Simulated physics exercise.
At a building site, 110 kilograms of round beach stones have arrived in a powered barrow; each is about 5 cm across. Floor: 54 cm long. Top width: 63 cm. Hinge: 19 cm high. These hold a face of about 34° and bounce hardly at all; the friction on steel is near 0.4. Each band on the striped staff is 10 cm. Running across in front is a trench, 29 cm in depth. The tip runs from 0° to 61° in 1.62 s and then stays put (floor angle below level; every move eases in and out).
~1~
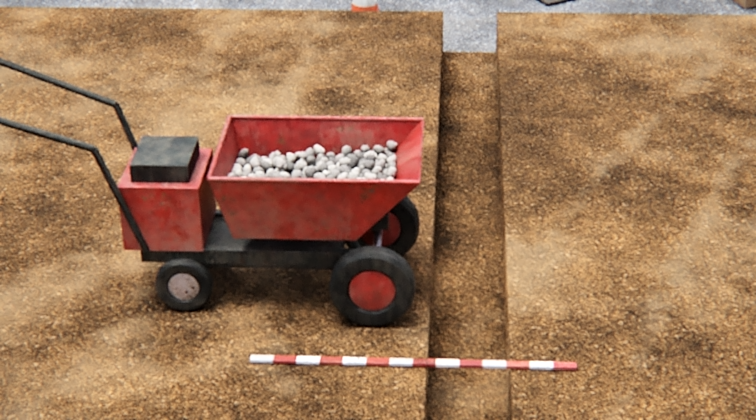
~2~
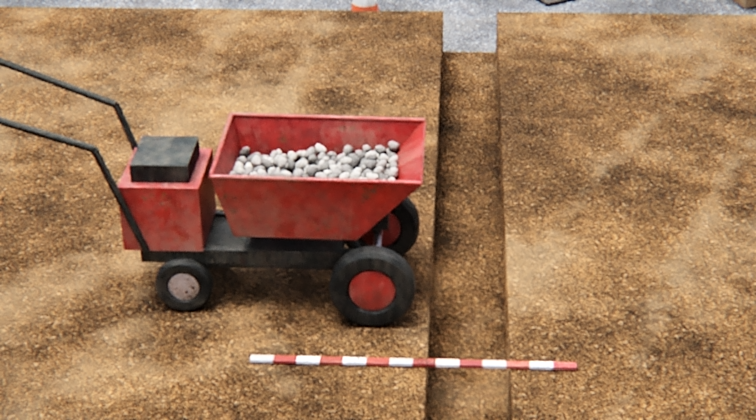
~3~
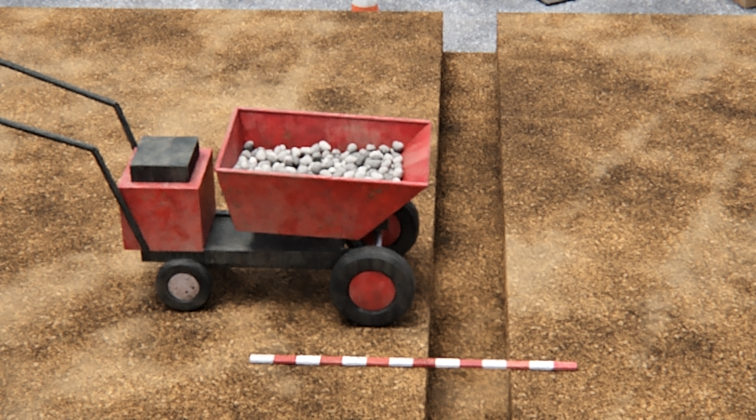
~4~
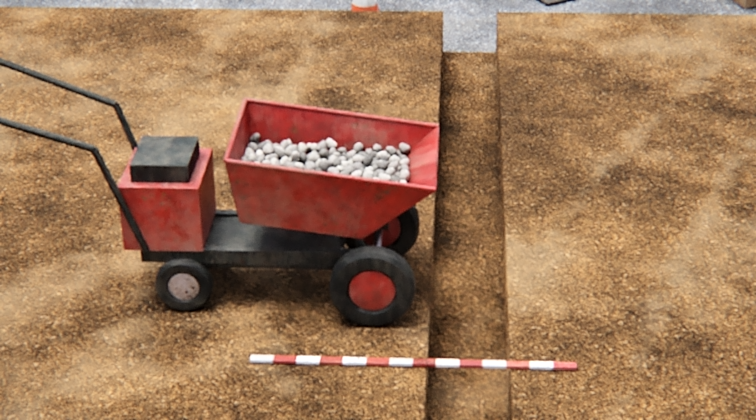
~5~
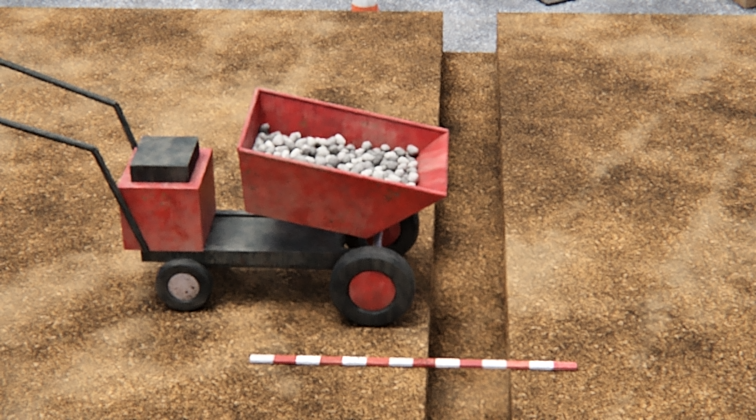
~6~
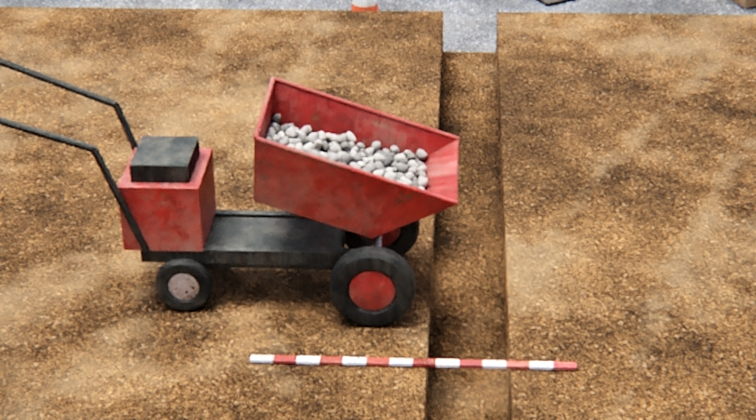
At a building site, a red dumper's tray of grey stones tilts toward the trench.
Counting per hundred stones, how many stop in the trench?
Some 27.
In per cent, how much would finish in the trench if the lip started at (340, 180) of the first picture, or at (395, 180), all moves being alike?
95 % and 50 %.
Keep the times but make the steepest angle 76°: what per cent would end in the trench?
Then about 20 per cent.
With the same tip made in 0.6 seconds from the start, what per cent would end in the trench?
My guess is near 20 percent.
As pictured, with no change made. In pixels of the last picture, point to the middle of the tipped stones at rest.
Somewhere around (547, 290) in the last picture.
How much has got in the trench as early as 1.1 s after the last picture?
Close to 0 per cent at that time.
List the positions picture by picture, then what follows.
In the first picture, lip at (419, 183), floor tilted 0°, highest stones at (349, 164).
In the second picture, lip at (421, 183), floor tilted 1°, highest stones at (337, 164).
In the third picture, lip at (427, 186), floor tilted 4°, highest stones at (311, 161).
In the fourth picture, the tray is at 8°, its lip at (435, 190); the top of the load is at (275, 153).
In the fifth picture, lip at (446, 195), floor tilted 13°, highest stones at (274, 142).
In the sixth picture, lip at (457, 203), floor tilted 19°, highest stones at (281, 130).
Then, 0.6 s after the last picture the floor is at 52°, 100 % in the tray; the foremost stones are at (482, 225).
Then, 1.1 s after the last picture the floor is at 61°, 70 % in the tray, 30 % past the trench; the foremost stones are at (588, 300).
Then, 1.5 s after the last picture the floor is at 61°, 39 % in the tray, 1 % in the trench, 60 % past the trench; the foremost stones are at (688, 308).
Then, 3.4 s after the last picture the floor is at 61°, 0 % in the tray, 27 % in the trench, 73 % past the trench; the foremost stones are past the picture's edge.
